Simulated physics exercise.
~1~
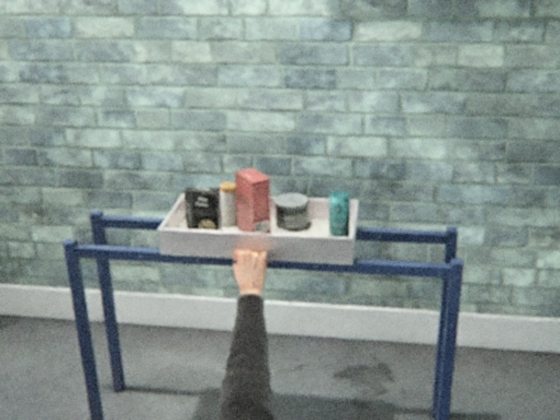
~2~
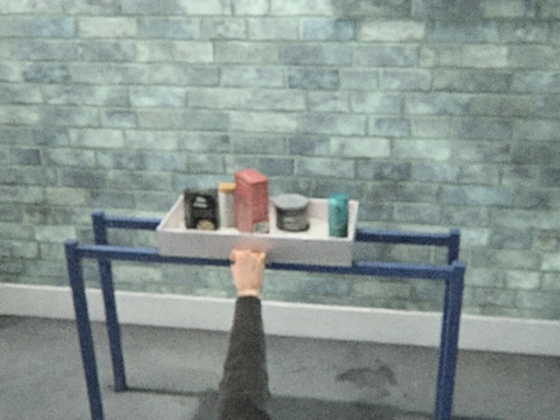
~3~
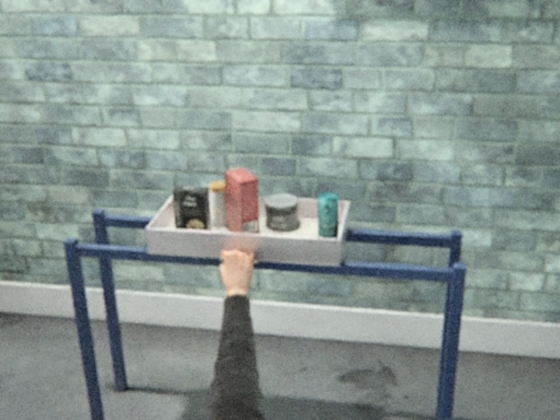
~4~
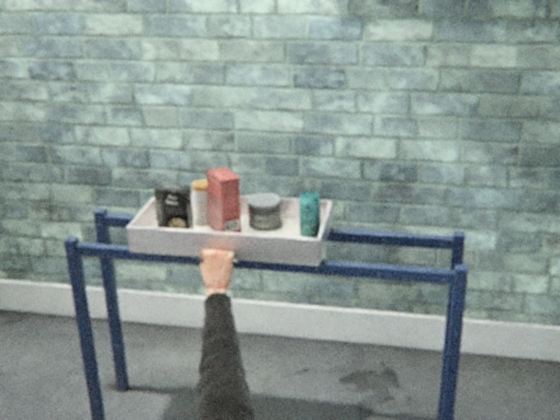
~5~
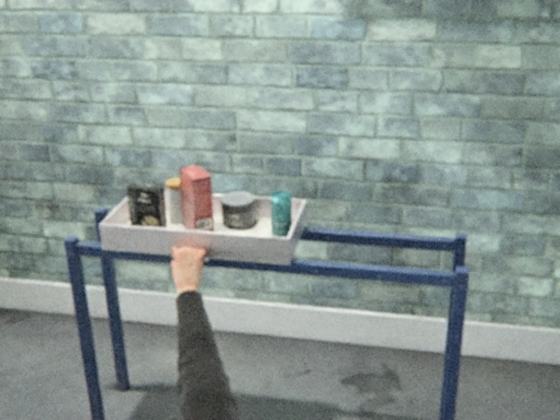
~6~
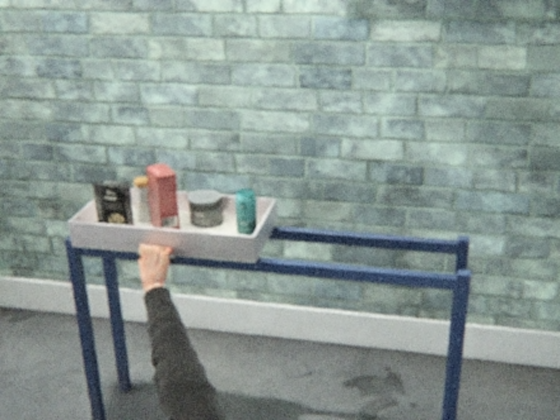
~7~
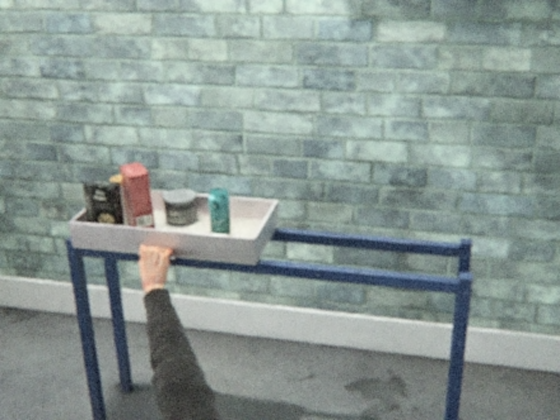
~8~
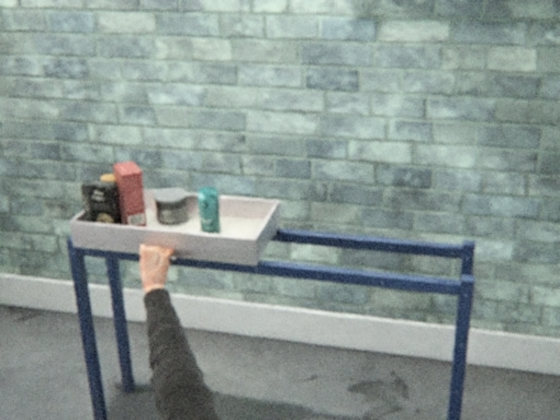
A hand pushes a shallow tray holding a black packet, white shaker, red packet, grey tub and turquoise can leftward along blue rails until it stops at the left end, where the items slide on toward the tray's left side, all still standing.
